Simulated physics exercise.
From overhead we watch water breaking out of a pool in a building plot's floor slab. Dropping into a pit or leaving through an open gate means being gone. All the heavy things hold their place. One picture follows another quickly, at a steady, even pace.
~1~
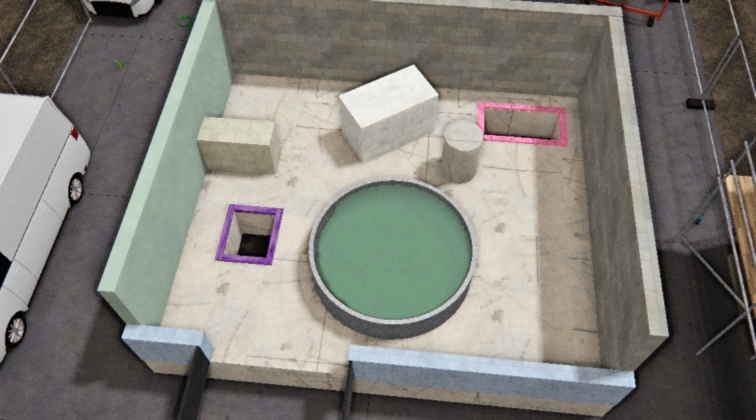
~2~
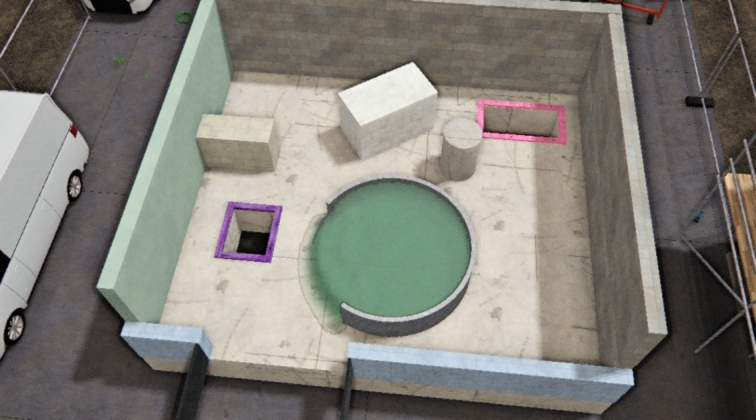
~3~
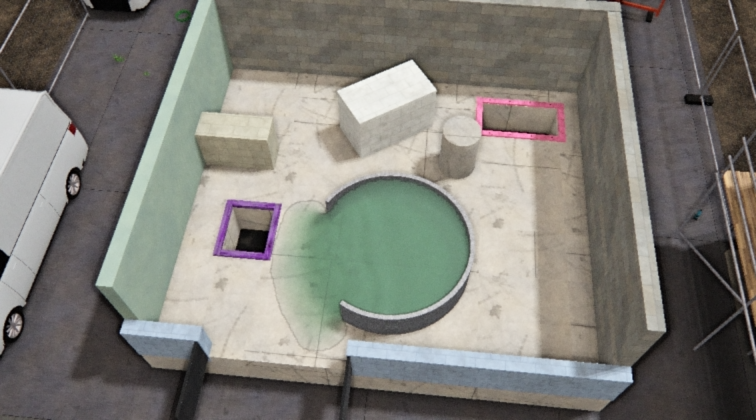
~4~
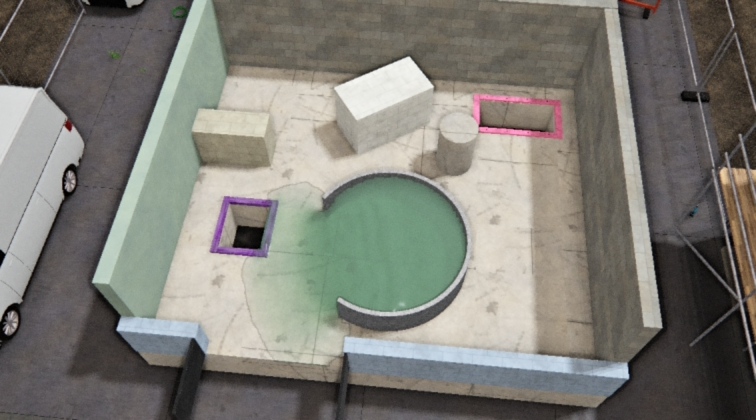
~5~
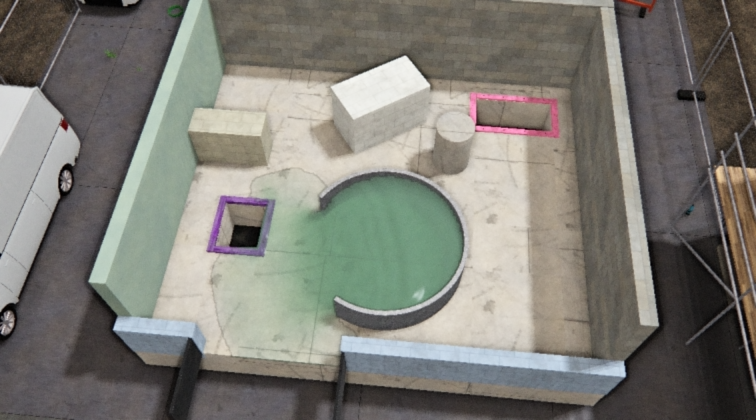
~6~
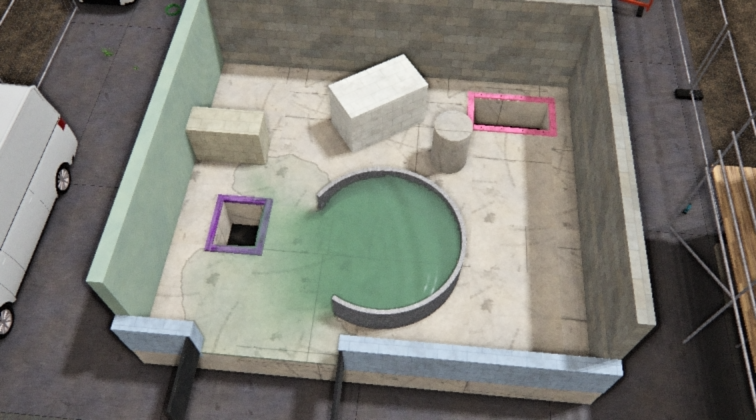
Green water broke out through a gap in the left side of the round pool's wall and spread leftward across the pale floor, thinning as it reached around the purple-edged pit.
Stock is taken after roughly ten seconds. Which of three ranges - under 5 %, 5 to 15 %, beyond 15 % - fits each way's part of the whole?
For the gate, beyond 15 %; for the pink pit, under 5 %; for the purple pit, beyond 15 %.
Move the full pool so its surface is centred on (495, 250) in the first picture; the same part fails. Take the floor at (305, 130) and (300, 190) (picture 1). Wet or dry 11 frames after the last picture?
Taking the two spots in the order asked: The first is waterlogged and the second is waterlogged.
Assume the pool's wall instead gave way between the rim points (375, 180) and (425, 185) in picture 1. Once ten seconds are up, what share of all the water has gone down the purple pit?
That would be purple at 2 percent.
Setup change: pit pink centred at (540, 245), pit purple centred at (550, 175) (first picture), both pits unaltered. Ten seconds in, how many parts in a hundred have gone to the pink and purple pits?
Per cent by pit - pink: 0 / purple: 0.
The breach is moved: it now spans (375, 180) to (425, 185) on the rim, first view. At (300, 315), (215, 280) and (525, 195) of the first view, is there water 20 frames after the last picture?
Spot by spot: Unaffected, then unaffected, then soaked through.
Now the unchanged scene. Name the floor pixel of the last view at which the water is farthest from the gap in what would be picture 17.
Around (214, 101).
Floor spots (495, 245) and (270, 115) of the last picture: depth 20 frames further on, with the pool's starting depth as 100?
The first spot is at about 0 percent, the second at about 0 percent.
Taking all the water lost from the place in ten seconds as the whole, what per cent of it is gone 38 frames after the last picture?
It comes to around 80 per cent.
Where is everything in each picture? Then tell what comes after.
The first frame shows the pool at (393, 248) is whole and still.
In the second frame, the front is at a hidden place, out from the gap at (315, 268).
In the third frame, the front is at (303, 205), out from the gap at (314, 266).
In the fourth frame, water pours out at (312, 264) and has run to a hidden place.
In the fifth frame, water pours out at (309, 263) and has run to (263, 179).
In the sixth frame, the front is at (248, 167), out from the gap at (306, 262).
A moment on, water covers 20 % of the floor; the gate 4 %, the pink pit 0 %, the purple pit 6 %.
Next, water covers 25 % of the floor; the gate 8 %, the pink pit 0 %, the purple pit 12 %.
Then, water covers 25 % of the floor; the gate 15 %, the pink pit 0 %, the purple pit 18 %.
Later, water covers 45 % of the floor; the gate 24 %, the pink pit 0 %, the purple pit 26 %.
In the end, water covers 65 % of the floor; the gate 33 %, the pink pit 0 %, the purple pit 28 %.
